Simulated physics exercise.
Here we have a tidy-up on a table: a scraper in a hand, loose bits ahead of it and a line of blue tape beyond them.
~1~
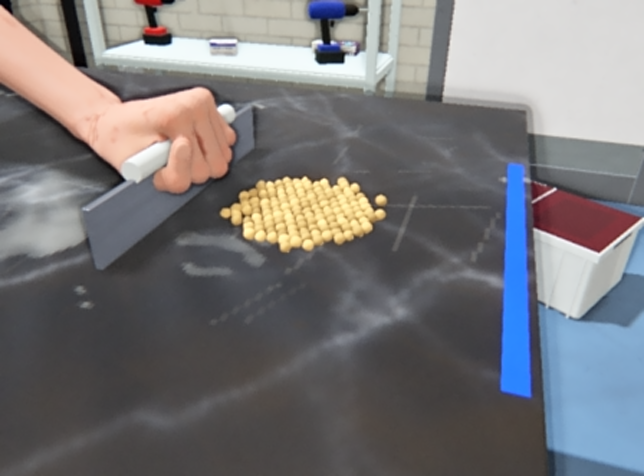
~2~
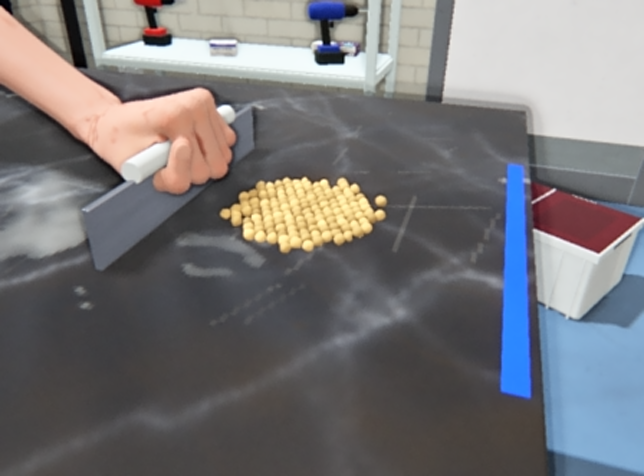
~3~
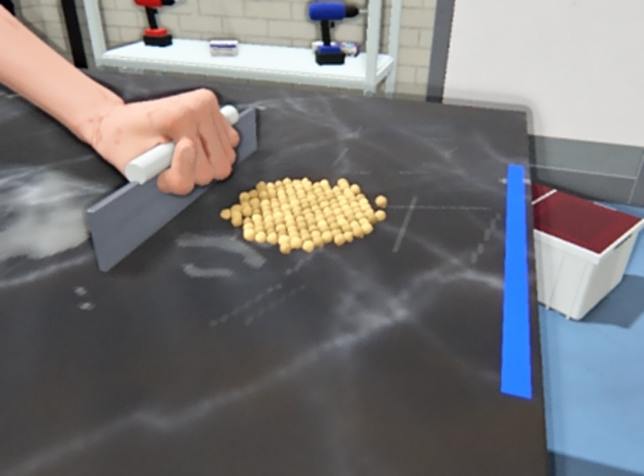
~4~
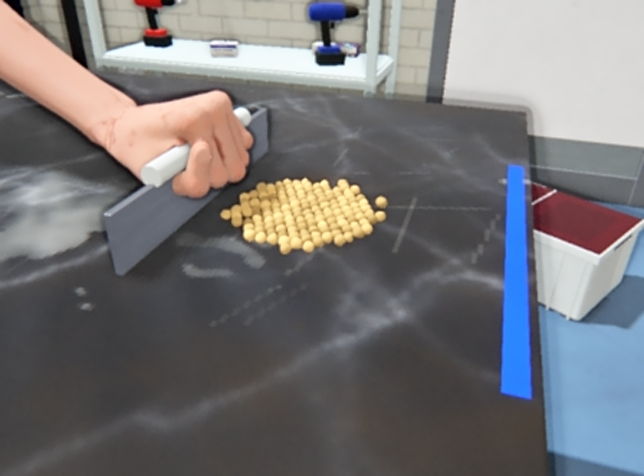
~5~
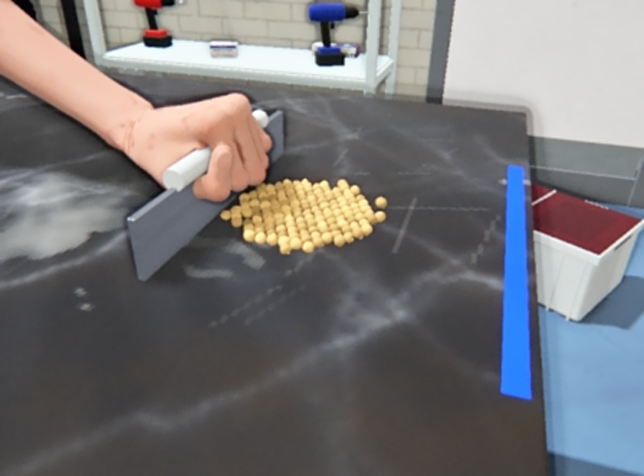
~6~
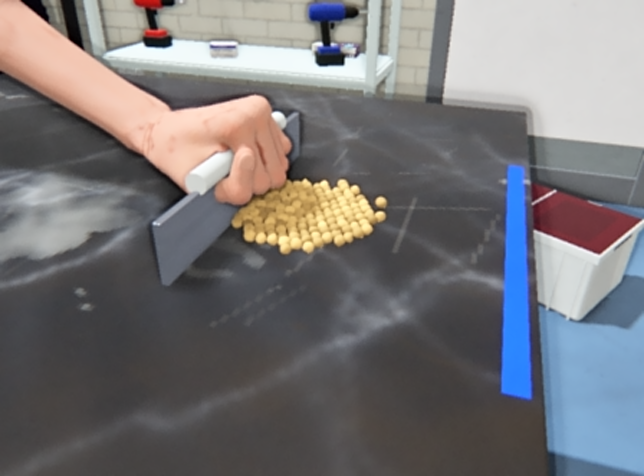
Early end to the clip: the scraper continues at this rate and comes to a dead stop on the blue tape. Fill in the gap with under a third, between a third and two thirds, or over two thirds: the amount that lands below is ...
The amount that lands below is over two thirds.
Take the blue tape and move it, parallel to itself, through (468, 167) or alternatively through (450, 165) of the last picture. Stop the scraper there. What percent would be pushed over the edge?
The shares are 20 and 10 percent, in that order.
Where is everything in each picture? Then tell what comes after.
The first frame shows scraper at (110, 226), at rest; blue tape at (516, 172), right by the edge; edge at (536, 250); the heap at (308, 212), dried chickpeas.
The second frame shows scraper at (109, 227), at rest.
The third frame shows scraper at (114, 228); the heap at (308, 213).
The fourth frame shows scraper at (130, 231).
The fifth frame shows scraper at (152, 236); the heap at (308, 214).
The sixth frame shows scraper at (176, 240); blue tape at (516, 173); edge at (536, 252); the heap at (300, 213), a stray few pushed along.
Soon, scraper still moving, near (386, 174); heap all on the table, its front near (508, 236).
A while on, scraper stopped at the blue tape; heap most over the edge.
Towards the end, scraper stopped at the blue tape; heap all over the edge.
Finally, scraper stopped at the blue tape; heap all over the edge.
